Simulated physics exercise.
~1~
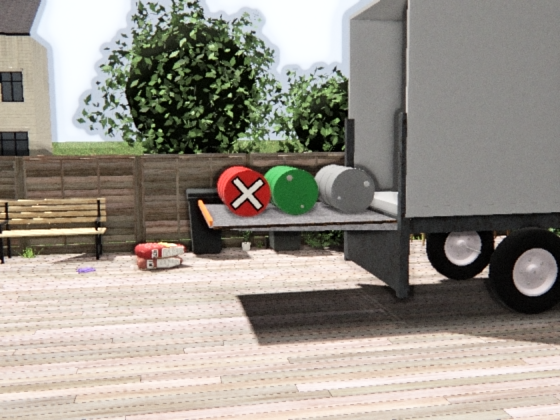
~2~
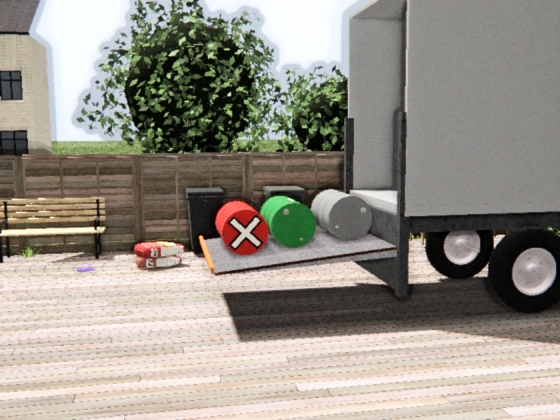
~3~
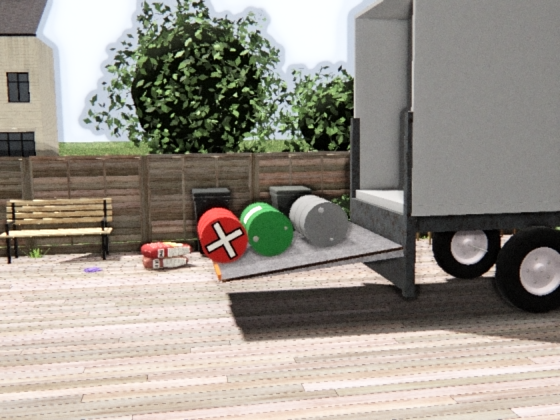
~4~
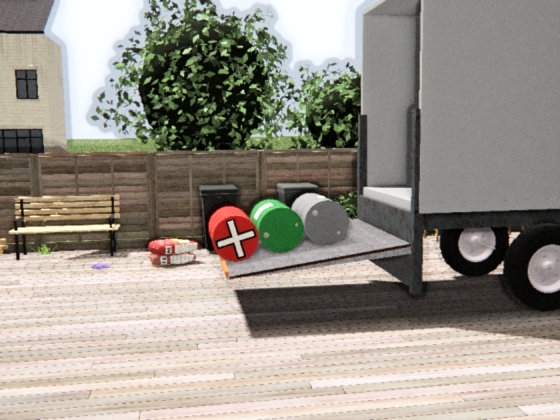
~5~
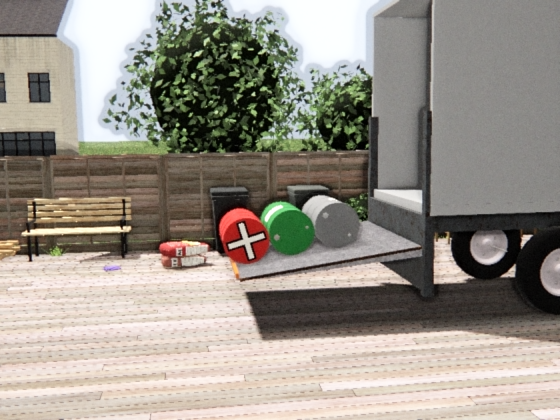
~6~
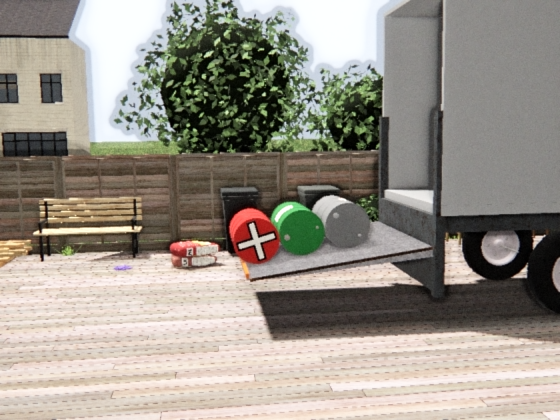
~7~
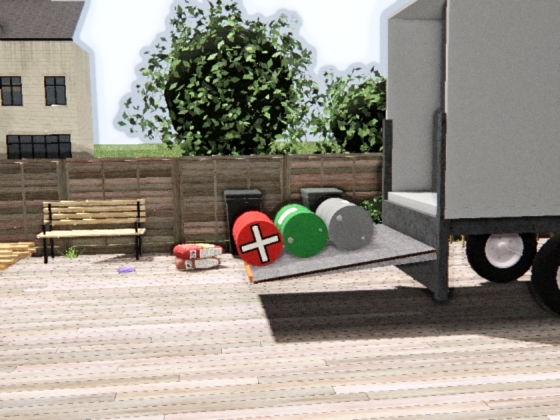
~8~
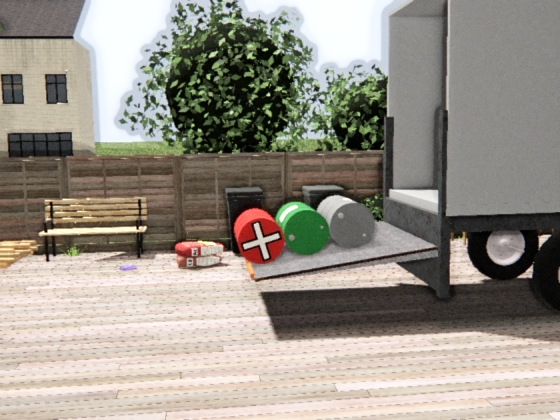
Three drums, red with a white cross, green and grey, lie side by side on a lift platform at the back of a large grey van body, seen from the side across a pale paved yard. A bench, a wooden fence, leafy trees and part of a house stand behind. The platform drops a little and its outer end tips down to the left. The drums roll a short way down the slope, the cross turning as the red one reaches the low edge. There they stop, bunched together, and all three remain on the tilted platform while the view drifts slightly left.
